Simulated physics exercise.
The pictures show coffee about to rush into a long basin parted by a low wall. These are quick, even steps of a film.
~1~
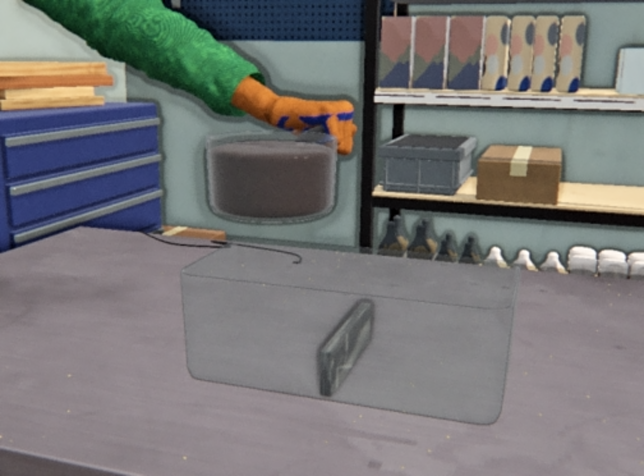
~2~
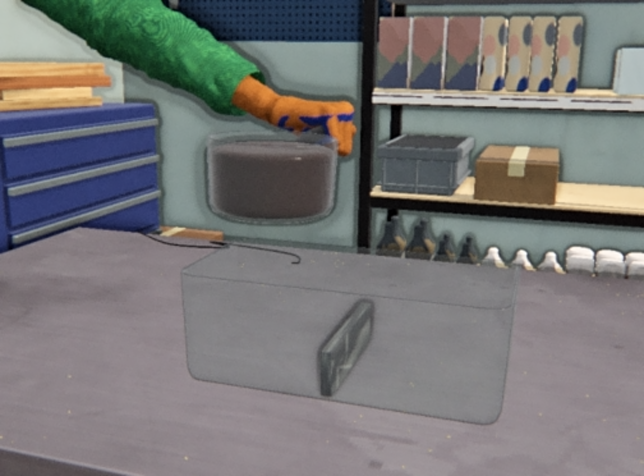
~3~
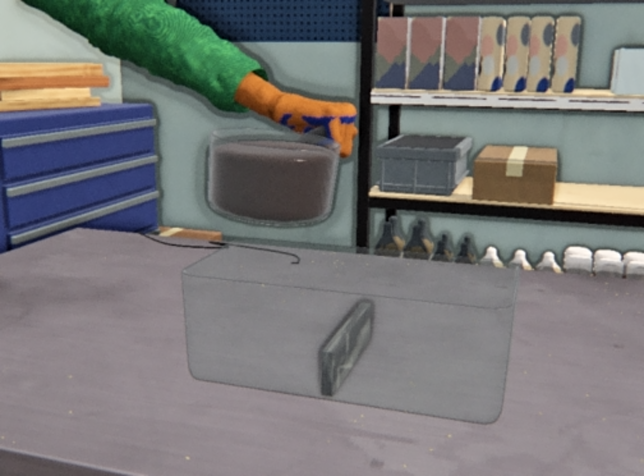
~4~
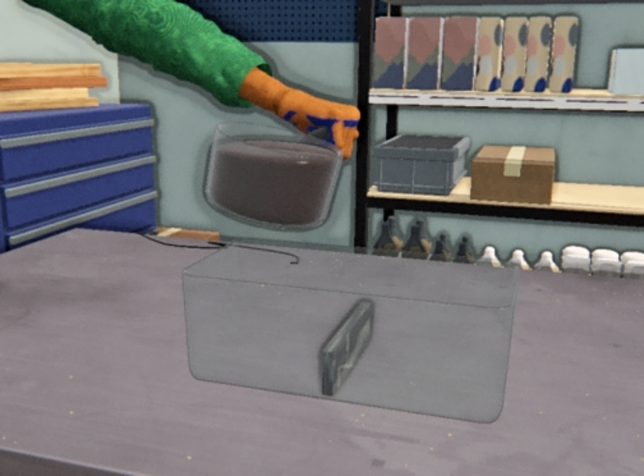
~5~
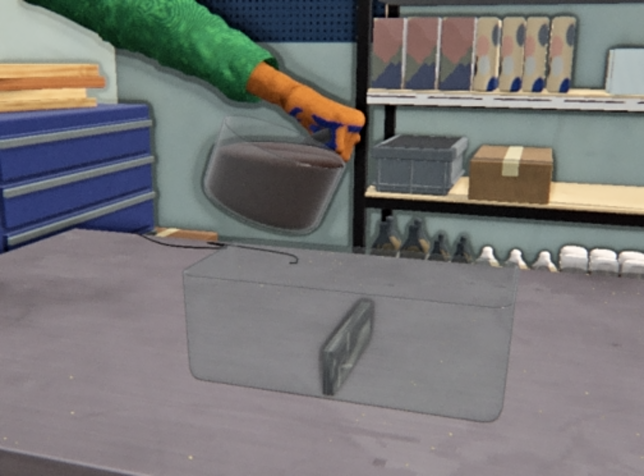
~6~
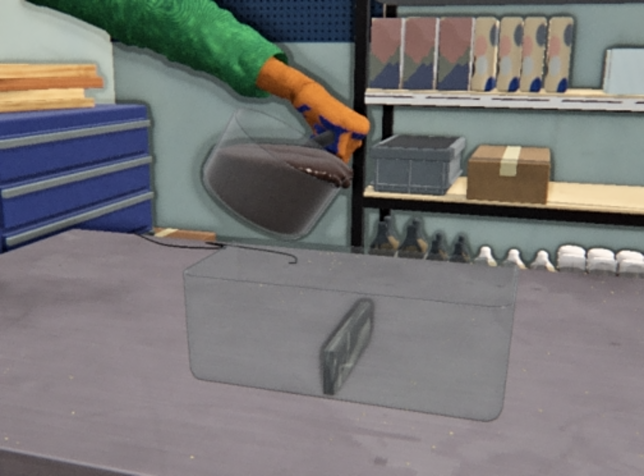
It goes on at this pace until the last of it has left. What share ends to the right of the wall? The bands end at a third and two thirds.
The share right of the wall is above two thirds.
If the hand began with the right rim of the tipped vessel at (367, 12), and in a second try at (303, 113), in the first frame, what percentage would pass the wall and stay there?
First some 85, then 55 per cent.
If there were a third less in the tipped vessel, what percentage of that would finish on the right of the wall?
Roughly 70 in a hundred.
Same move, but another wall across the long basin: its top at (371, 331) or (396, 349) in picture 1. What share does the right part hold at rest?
In turn 50 and 30 in a hundred.
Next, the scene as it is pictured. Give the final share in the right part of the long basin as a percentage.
Some 80 per cent.
A moment on, the tilt is 94° and 31 per cent is still to pour, 1 is left of the wall and 41 right of it.
Next, the tilt is 103° and 7 per cent is still to pour, 13 is left of the wall and 76 right of it.
Then the tilt is 103° and 1 per cent is still to pour, 19 is left of the wall and 78 right of it.
Later the tilt is 103° and 0 per cent is still to pour, 20 is left of the wall and 79 right of it.
At rest 20 per cent lies left of the wall, 79 right of it and 1 outside.
